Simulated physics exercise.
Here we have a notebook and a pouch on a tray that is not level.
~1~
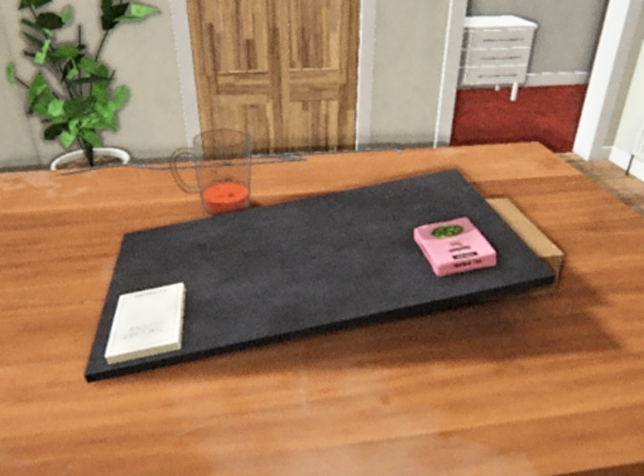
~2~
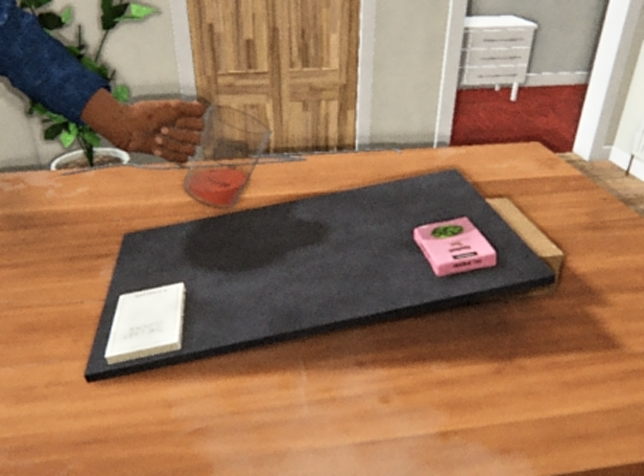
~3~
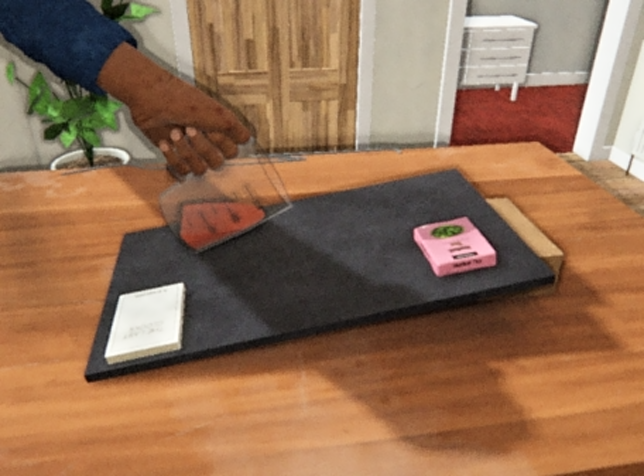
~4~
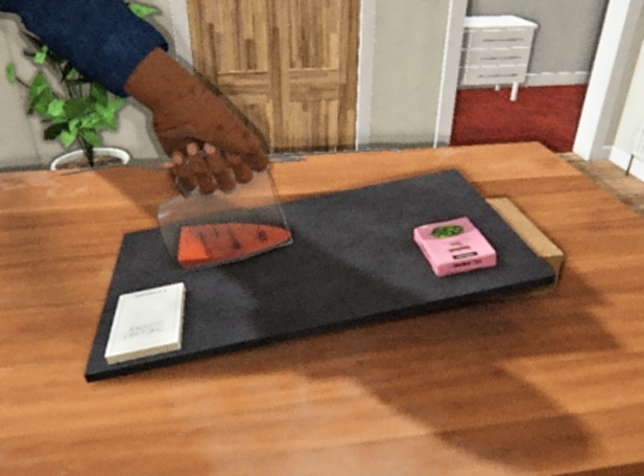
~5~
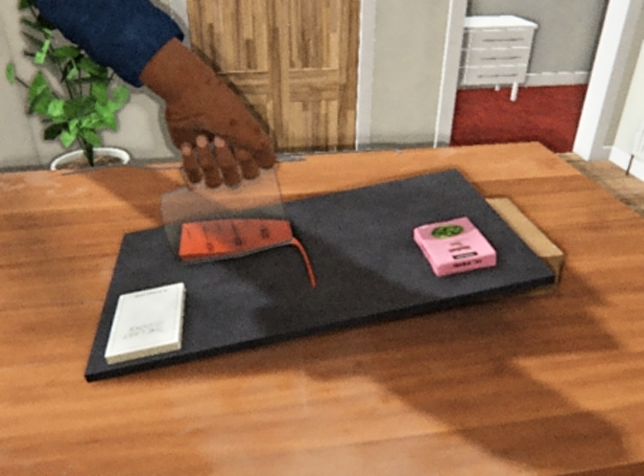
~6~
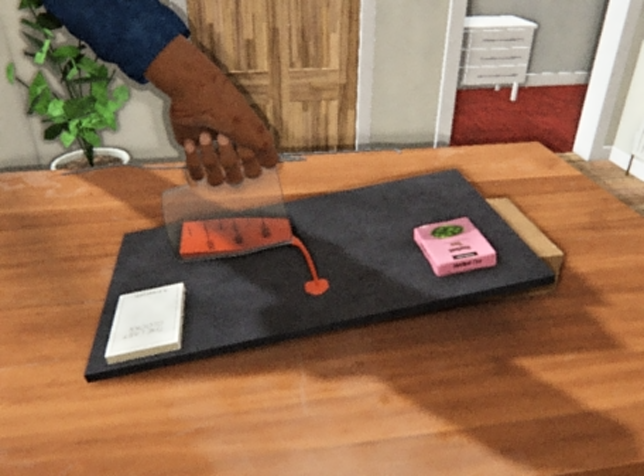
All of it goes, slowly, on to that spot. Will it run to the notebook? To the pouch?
On the left the notebook is reached, on the right the pouch escapes.
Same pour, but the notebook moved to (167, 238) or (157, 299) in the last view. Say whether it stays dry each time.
At the first place it stays dry, at the second it is reached.
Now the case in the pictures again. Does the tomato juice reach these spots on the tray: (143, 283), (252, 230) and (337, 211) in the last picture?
The first is in the puddle; the next clear of it; the last dry.
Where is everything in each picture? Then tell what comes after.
In the first picture, the tray slopes down to the left; jug (223, 171) nearly empty; notebook (149, 320); pouch (454, 246).
In the second picture, jug (225, 156) tipped 25° with all of its load; notebook (149, 320).
In the third picture, jug (227, 196) tipped 60° with all of its load; pouch (454, 246).
In the fourth picture, the tray slopes down to the left; jug (229, 220) tipped 75° with all of its load; notebook (149, 320).
In the fifth picture, the first of it lands; jug (231, 216) tipped 80° with all of its load; pouch (454, 246).
In the sixth picture, the first of it lands; jug (232, 214) tipped 80° with nearly all of its load; notebook (149, 320); pouch (454, 246).
Next, it runs down to the left; the notebook is clear of it; the pouch is clear of it.
After that, it runs down to the left and off the end; the notebook is in it; the pouch is clear of it.
Finally, it runs down to the left and off the end; the notebook is in it; the pouch is clear of it.
